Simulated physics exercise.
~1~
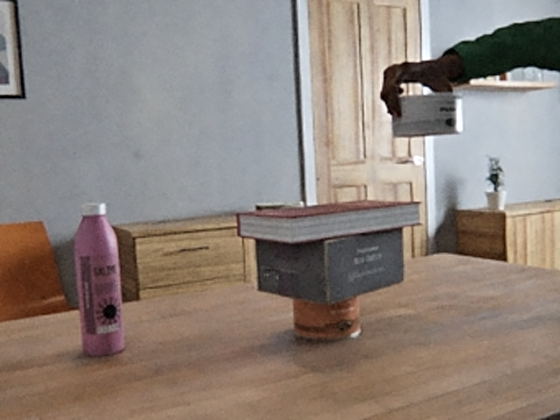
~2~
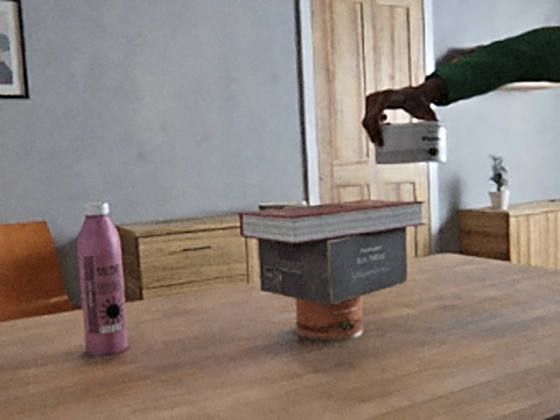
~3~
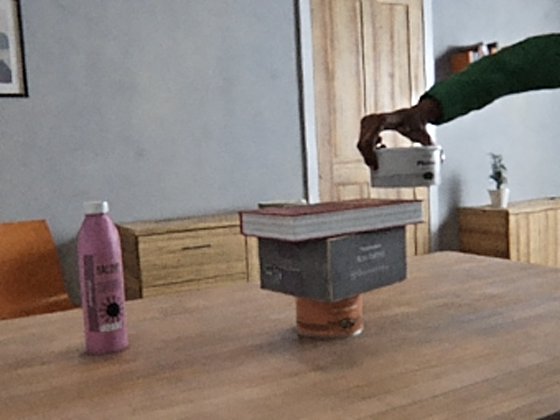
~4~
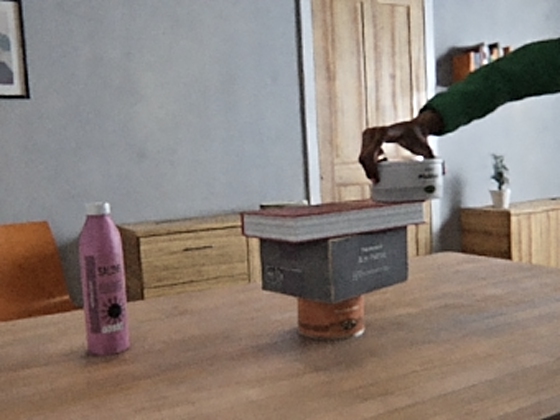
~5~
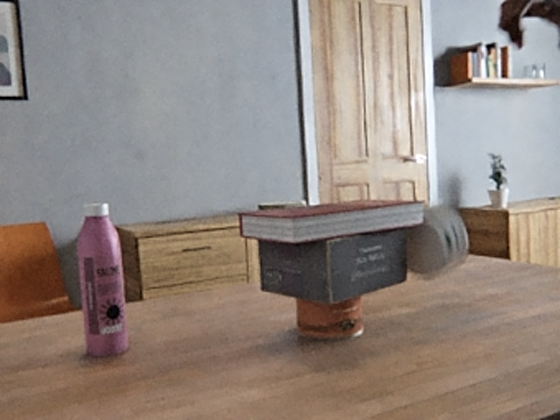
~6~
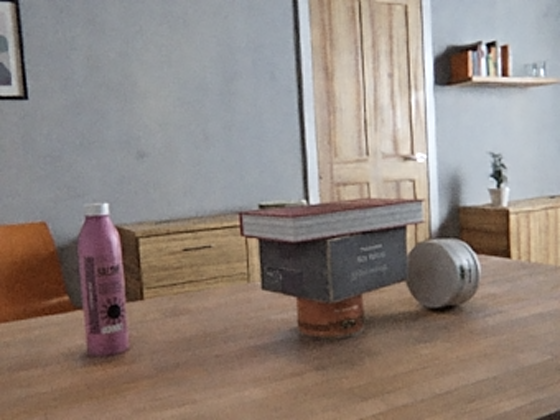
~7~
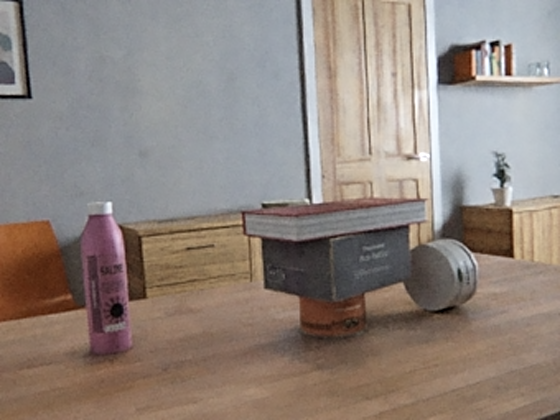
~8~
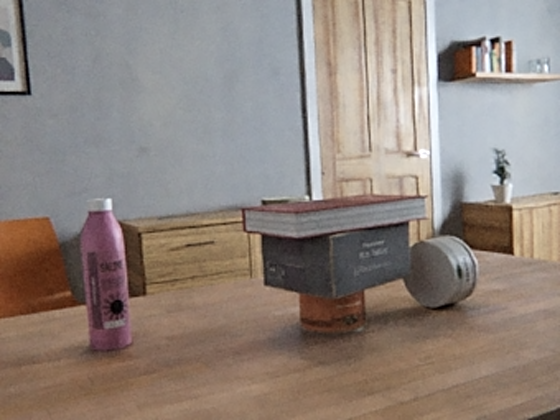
On a wooden table, a hand lowering a white tub at a book's right edge and releasing it, the tub tumbling beside the still-standing stack.
